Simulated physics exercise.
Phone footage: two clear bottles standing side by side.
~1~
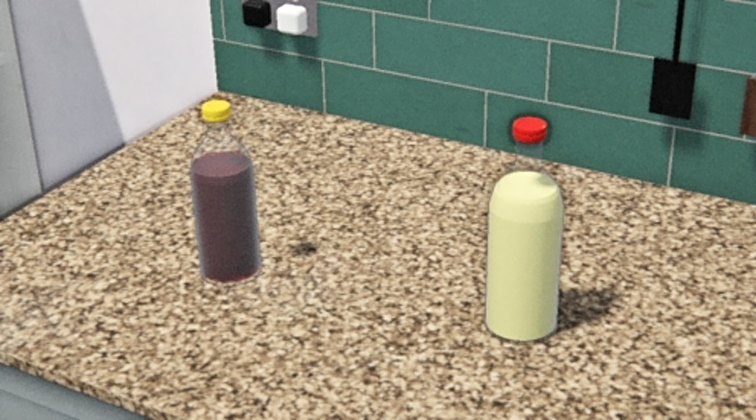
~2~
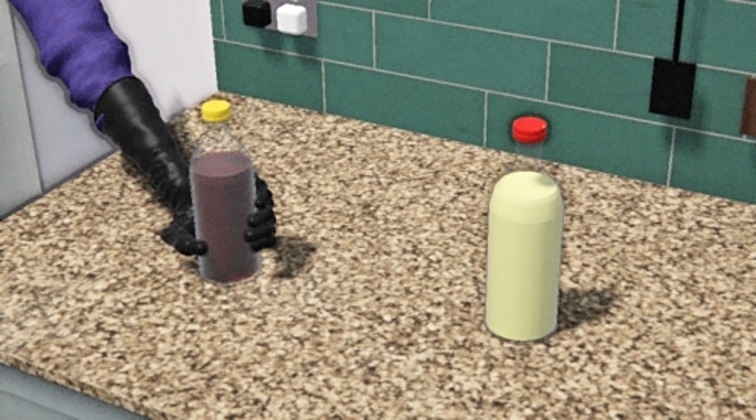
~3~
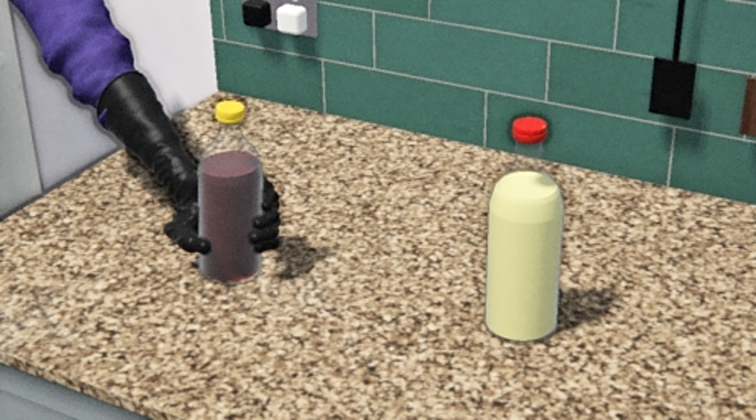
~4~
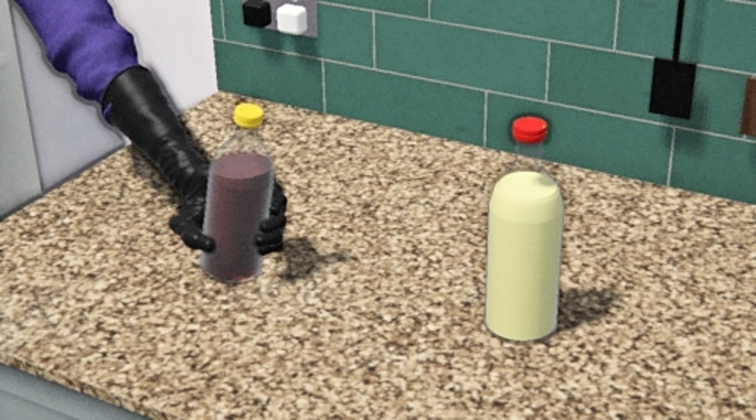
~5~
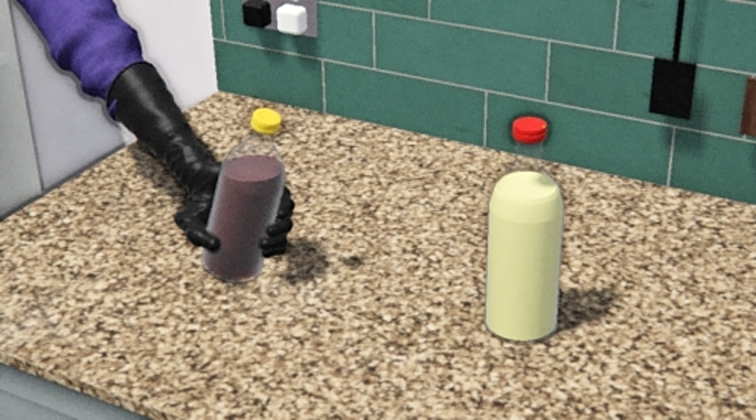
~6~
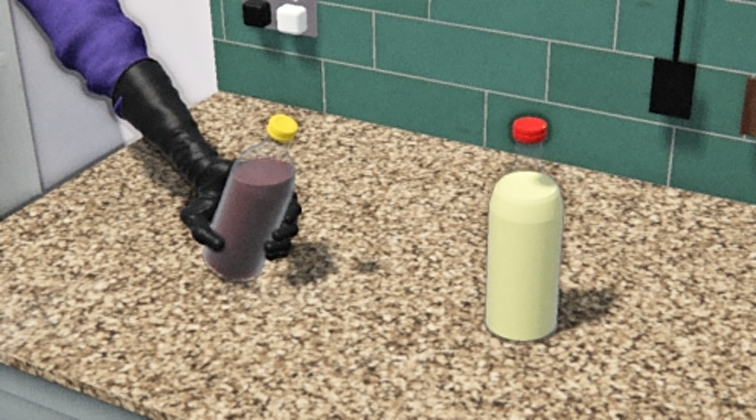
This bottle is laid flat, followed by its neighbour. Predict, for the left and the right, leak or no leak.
Left: No leak, right: No leak.
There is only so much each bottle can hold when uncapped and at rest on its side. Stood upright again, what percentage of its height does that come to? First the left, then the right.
In order, the limits are 26 % and 24 %.
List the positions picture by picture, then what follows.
The first picture shows both stand upright; left bottle (224, 190) about two thirds full, capped; right bottle (525, 228) about three quarters full, capped.
The second picture shows a hand takes the left bottle; left bottle about two thirds full, surface at (221, 164); right bottle about three quarters full, surface at (527, 186).
The third picture shows the left bottle tips; left bottle (231, 190) about two thirds full; right bottle (525, 228) about three quarters full.
The fourth picture shows the left bottle tips; left bottle about two thirds full, surface at (243, 166); right bottle about three quarters full, surface at (527, 186).
The fifth picture shows the left bottle tips; left bottle (249, 192) about two thirds full; right bottle (525, 228) about three quarters full.
The sixth picture shows the left bottle tips; left bottle (257, 195) tipped 25°, capped; right bottle about three quarters full, surface at (527, 186), capped.
Shortly, the left bottle is nearly down; left bottle, no leak.
Then, the left bottle lies flat; left bottle, no leak.
At the finish, both lie flat; left bottle, no leak; right bottle, no leak.
